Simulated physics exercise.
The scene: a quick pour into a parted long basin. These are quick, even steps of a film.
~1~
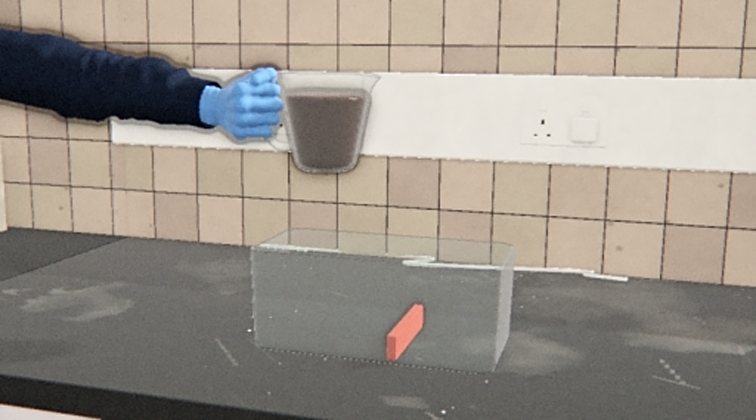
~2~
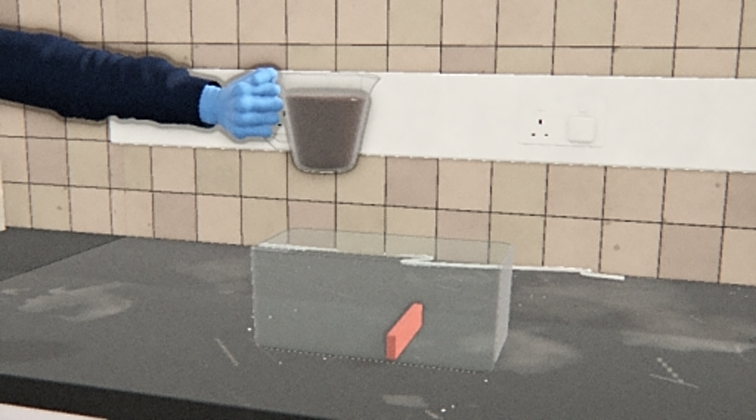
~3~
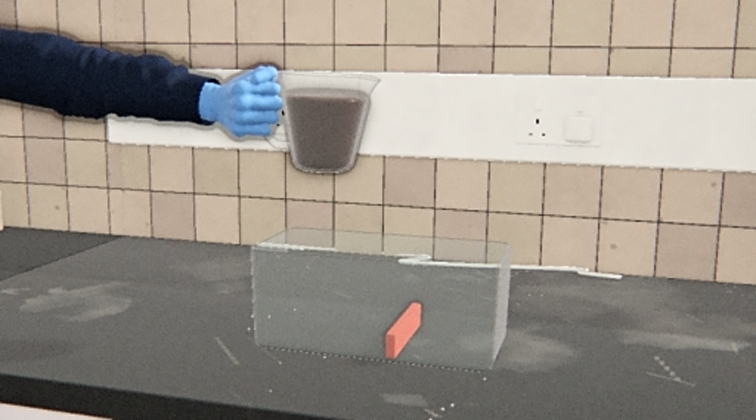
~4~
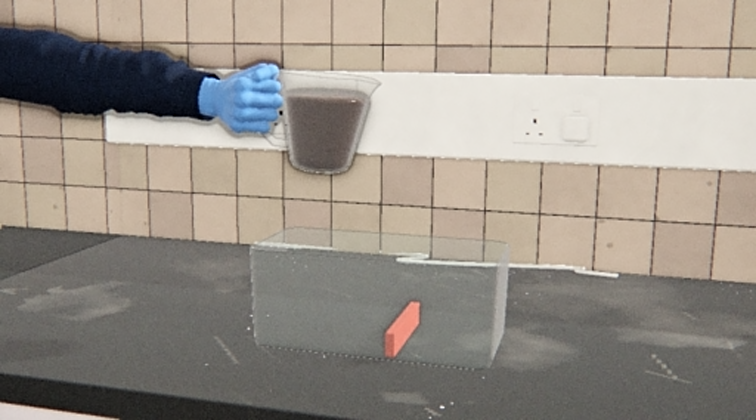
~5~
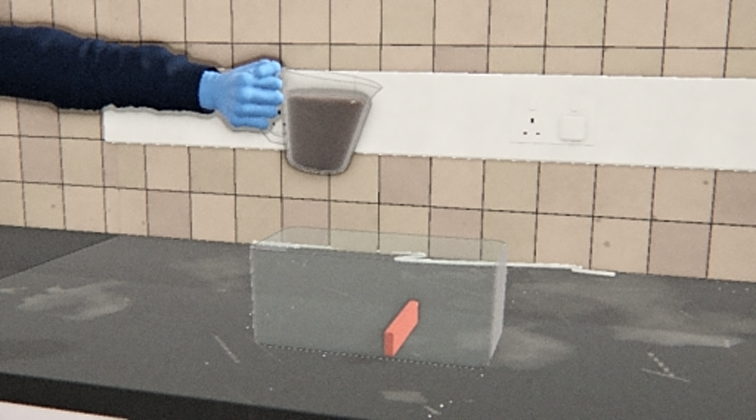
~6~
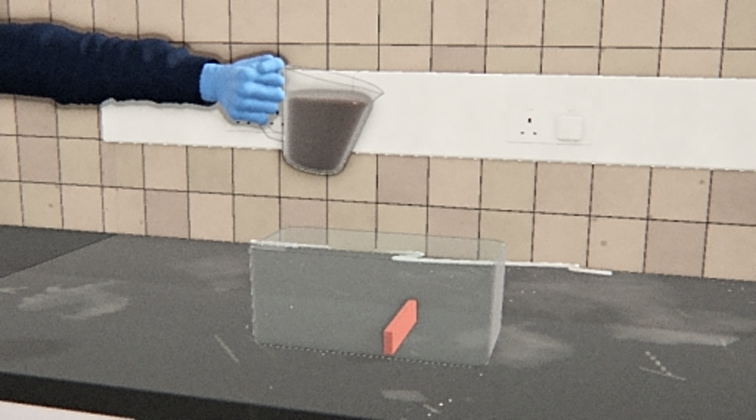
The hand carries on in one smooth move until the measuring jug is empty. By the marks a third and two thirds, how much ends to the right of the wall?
The share right of the wall is over two thirds.
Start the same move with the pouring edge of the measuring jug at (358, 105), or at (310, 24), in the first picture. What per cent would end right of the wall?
The first gives 65 %, the second 10 %.
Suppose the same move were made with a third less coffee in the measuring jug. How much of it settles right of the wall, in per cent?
Some 90 per cent.
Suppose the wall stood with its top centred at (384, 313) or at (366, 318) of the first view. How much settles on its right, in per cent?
First some 95, then 90 per cent.
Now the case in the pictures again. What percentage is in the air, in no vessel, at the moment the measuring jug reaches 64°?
Some 20 per cent.
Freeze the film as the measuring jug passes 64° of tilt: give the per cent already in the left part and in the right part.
Left about 0, right about 0.
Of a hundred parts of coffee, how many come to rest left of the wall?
Near 10 %.
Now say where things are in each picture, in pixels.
In the first picture, it leans 0°; its right rim is at (381, 76); the coffee meets the walls at (290, 95) and (367, 96); the long basin's rim runs from (271, 240) to (508, 258); the wall's top is at (406, 321).
In the second picture, it leans 1°; its right rim is at (380, 77); the coffee meets the walls at (290, 96) and (366, 97).
In the third picture, it leans 2°; its right rim is at (381, 79); the coffee meets the walls at (289, 96) and (366, 98).
In the fourth picture, it leans 5°; its right rim is at (381, 83); the coffee meets the walls at (290, 95) and (366, 99).
In the fifth picture, it leans 8°; its right rim is at (383, 87); the coffee meets the walls at (291, 95) and (367, 100).
In the sixth picture, it leans 13°; its right rim is at (384, 92); the coffee meets the walls at (291, 97) and (370, 101).
A moment on, the measuring jug is tipped part way and 81 per cent is still to pour, 0 is left of the wall and 2 right of it.
Next, the measuring jug is tipped on its side and 28 per cent is still to pour, 2 is left of the wall and 47 right of it.
Then the measuring jug is tipped on its side and 3 per cent is still to pour, 9 is left of the wall and 83 right of it.
Later the measuring jug is tipped on its side and 0 per cent is still to pour, 11 is left of the wall and 87 right of it.
Finally, 12 per cent lies left of the wall, 87 right of it and 1 outside.
